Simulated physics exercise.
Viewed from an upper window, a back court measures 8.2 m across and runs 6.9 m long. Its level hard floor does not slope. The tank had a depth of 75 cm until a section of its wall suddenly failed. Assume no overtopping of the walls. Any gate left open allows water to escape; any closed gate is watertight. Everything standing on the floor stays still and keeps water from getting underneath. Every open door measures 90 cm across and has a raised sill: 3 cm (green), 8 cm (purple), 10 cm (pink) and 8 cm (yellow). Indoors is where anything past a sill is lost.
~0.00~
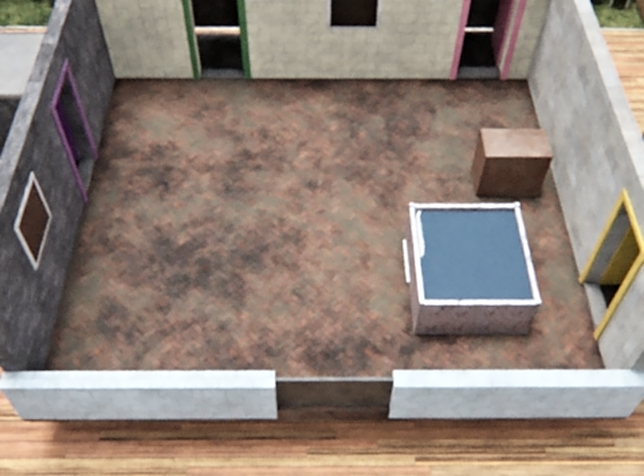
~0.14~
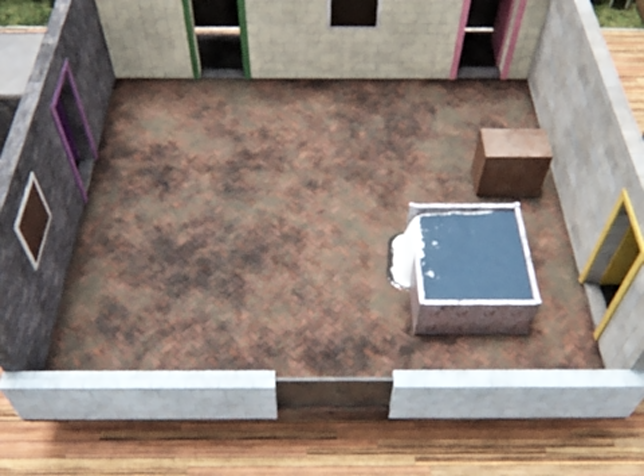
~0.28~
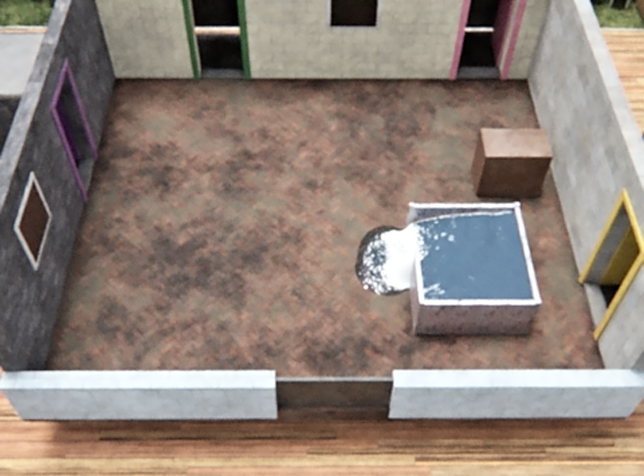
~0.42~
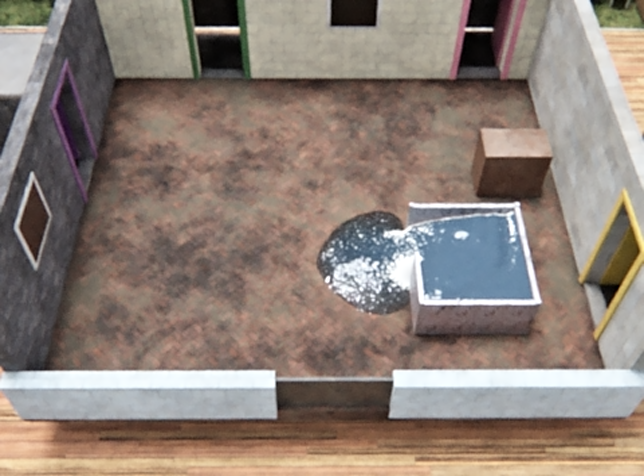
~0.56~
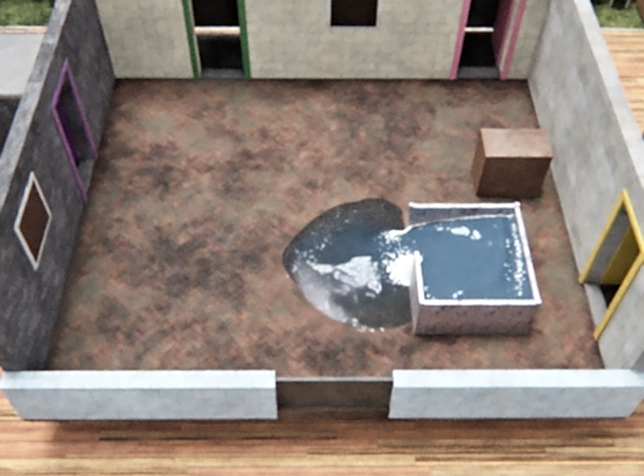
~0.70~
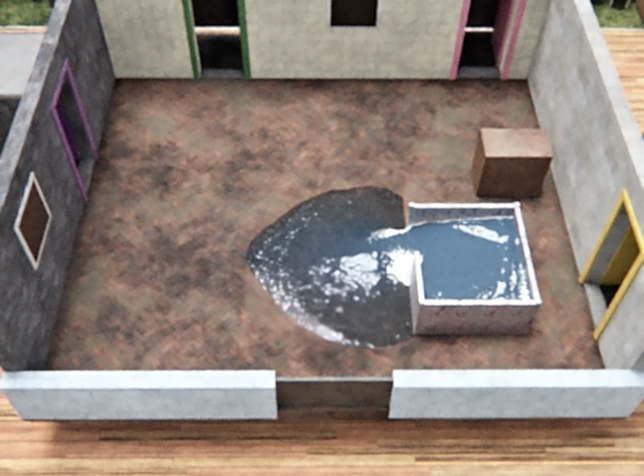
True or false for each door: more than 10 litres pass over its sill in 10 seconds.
Per door: The green door: True; the purple door: True; the pink door: False; the yellow door: False.
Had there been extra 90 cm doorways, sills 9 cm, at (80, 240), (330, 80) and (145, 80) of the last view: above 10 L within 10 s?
In that order: Beyond it, short of it, beyond it.
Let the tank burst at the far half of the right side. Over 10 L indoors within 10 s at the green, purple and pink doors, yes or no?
Then green would come out on the low side, purple on the low side and pink on the high side.
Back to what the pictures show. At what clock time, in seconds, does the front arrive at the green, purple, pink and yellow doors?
Arrival: Green 2.6 s, purple 2.0 s, pink not in the 10 s, yellow not within the 10 s.
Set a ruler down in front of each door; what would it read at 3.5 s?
Depths: Green door 5 cm, purple door 12 cm, pink door 0 cm, yellow door 0 cm.
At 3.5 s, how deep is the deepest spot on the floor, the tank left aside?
Max depth: About 27 centimetres.
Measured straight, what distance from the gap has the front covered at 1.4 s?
Distance: Approx. 4.8 m.
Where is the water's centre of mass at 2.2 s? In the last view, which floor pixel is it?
Around (348, 264) in the last picture.
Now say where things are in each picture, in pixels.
In the first picture, still water, 75 cm deep, in the tank at (471, 255).
In the second picture, the front is at (400, 284), 0.5 m from the gap at (412, 252); 0.2 m2 of floor is under water; 75 cm left at the back of the tank.
In the third picture, the front is at (366, 281), 0.8 m from the gap at (412, 253); 0.8 m2 of floor is under water; 75 cm left at the back of the tank.
In the fourth picture, water pours out at (412, 253) and has run 1.4 m, to (324, 268); typically 7 cm deep outside, 71 cm at the tank's back.
In the fifth picture, water pours out at (412, 253) and has run 2.0 m, to (291, 251); typically 5 cm deep outside, 64 cm at the tank's back.
In the sixth picture, the front is at (255, 248), 2.6 m from the gap at (412, 253); 5.3 m2 of floor is under water; 64 cm left at the back of the tank.
After 1.4 s water covers 30 % of the floor and is deepest (39 cm) near (405, 253); green door not reached, purple door not reached, pink door not reached, yellow door not reached.
After 2.2 s water covers 50 % of the floor and is deepest (28 cm) near (405, 253); green door not reached, purple door 9 cm at the sill, 0 L in, pink door not reached, yellow door not reached.
After 3.5 s water covers 60 % of the floor and is deepest (27 cm) near (116, 79); green door 5 cm at the sill, 5 L in, purple door 12 cm at the sill, 25 L in, pink door not reached, yellow door not reached.
After 6.0 s water covers 55 % of the floor and is deepest (12 cm) near (405, 253); green door 8 cm at the sill, 19 L in, purple door 8 cm at the sill, 33 L in, pink door not reached, yellow door not reached.
After 10.0 s water covers 80 % of the floor and is deepest (8 cm) near (113, 91); green door 6 cm at the sill, 46 L in, purple door 6 cm at the sill, 34 L in, pink door not reached, yellow door not reached.
